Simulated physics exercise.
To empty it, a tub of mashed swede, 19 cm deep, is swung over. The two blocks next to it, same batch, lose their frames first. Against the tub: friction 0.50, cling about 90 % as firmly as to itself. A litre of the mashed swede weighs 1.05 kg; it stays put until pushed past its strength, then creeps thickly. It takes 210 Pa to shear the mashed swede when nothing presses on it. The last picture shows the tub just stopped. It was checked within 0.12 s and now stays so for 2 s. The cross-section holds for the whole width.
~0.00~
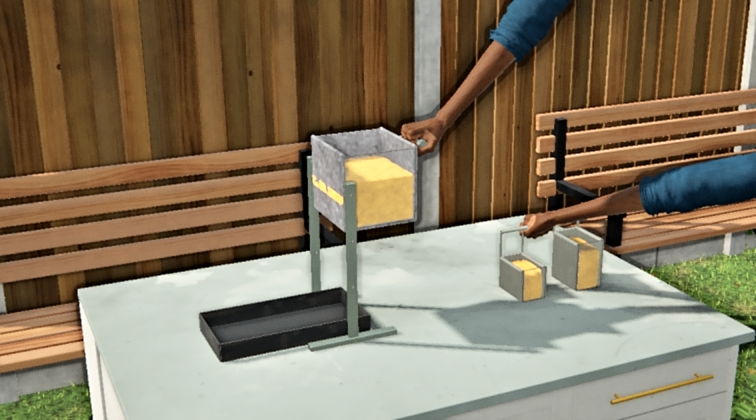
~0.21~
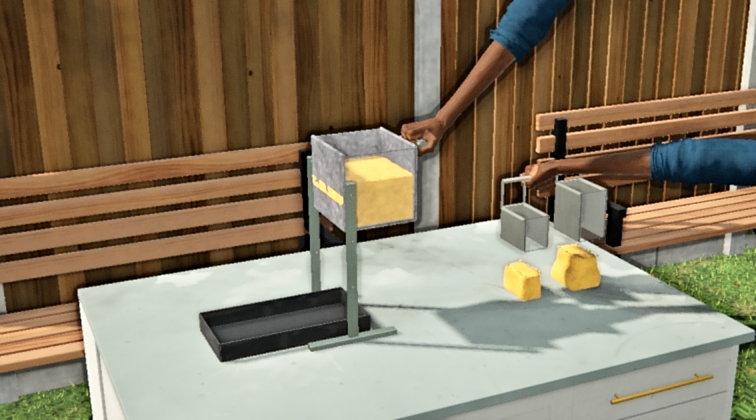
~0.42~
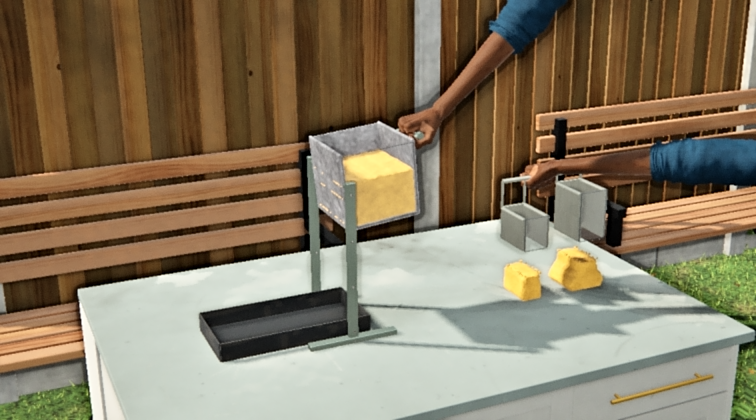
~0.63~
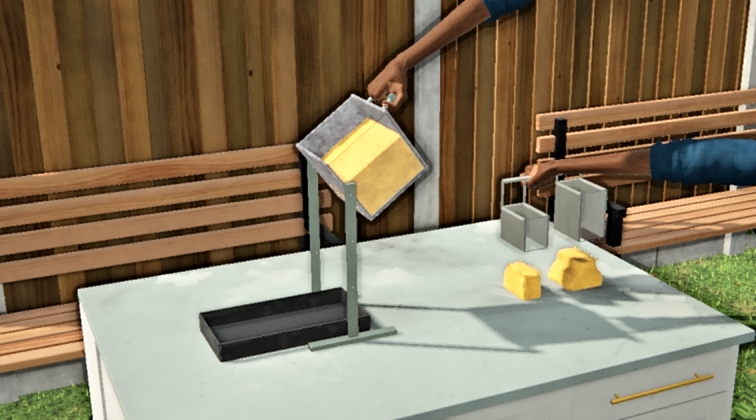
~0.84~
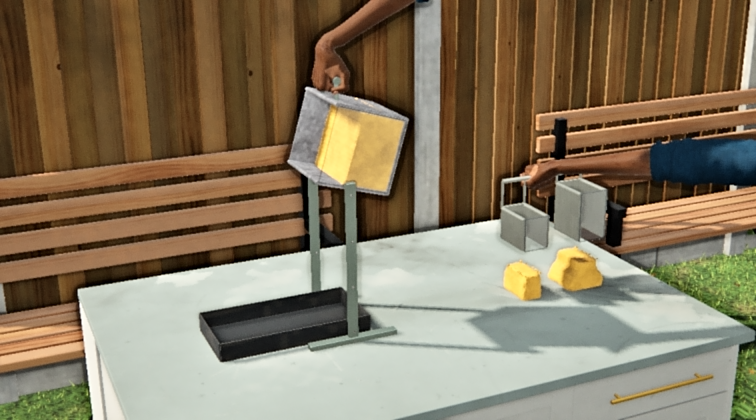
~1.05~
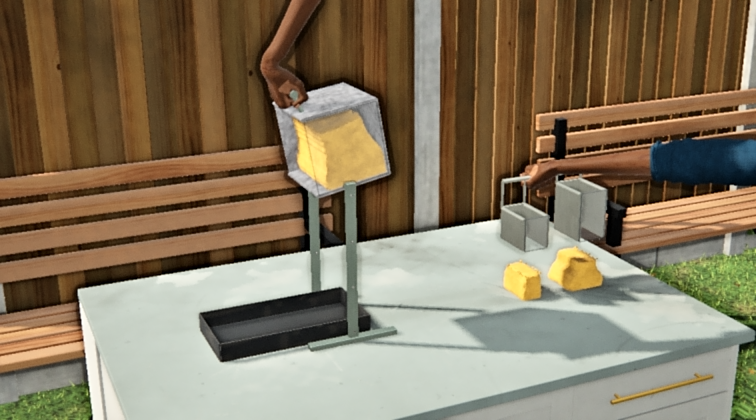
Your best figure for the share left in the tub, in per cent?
It comes to some 43 %.
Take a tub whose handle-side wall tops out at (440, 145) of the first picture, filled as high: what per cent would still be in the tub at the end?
It would be near 30 %.
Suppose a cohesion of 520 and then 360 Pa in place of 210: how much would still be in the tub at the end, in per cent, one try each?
In that order: 100 %, 55 %.
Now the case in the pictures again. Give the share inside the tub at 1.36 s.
About 45 %.
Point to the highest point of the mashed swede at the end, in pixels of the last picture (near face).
At about (366, 159).
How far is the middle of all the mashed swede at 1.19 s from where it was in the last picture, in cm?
About 6 cm.
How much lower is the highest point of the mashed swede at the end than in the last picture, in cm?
Some 11 cm.
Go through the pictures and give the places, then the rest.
Handle-side rim at (414, 147), tilt 0 degrees; crest of the mashed swede at (398, 177); block heights 7.7 cm, 12 cm (left to right), in the first frame.
Handle-side rim at (414, 147), tilt 0 degrees; crest of the mashed swede at (398, 177); block heights 7.5 cm, 9.7 cm (left to right), in the second frame.
Handle-side rim at (411, 141), tilt 5 degrees; crest of the mashed swede at (409, 170); block heights 7.4 cm, 8.8 cm (left to right), in the third frame.
Handle-side rim at (384, 114), tilt 36 degrees; crest of the mashed swede at (398, 138); block heights 7.4 cm, 8.7 cm (left to right), in the fourth frame.
Handle-side rim at (337, 107), tilt 73 degrees; crest of the mashed swede at (368, 114); block heights 7.4 cm, 8.7 cm (left to right), in the fifth frame.
Handle-side rim at (303, 123), tilt 100 degrees; crest of the mashed swede at (361, 117); block heights 7.4 cm, 8.7 cm (left to right), in the sixth frame.
After 1.19 s, the tub is at 100 degrees and holds 76 %.
After 1.36 s, the tub is at 100 degrees and holds 46 %.
After 1.53 s, the tub is at 100 degrees and holds 44 %.
After 1.70 s, the tub is at 100 degrees and holds 43 %.
After 3.05 s, the tub is at 100 degrees and holds 43 %.
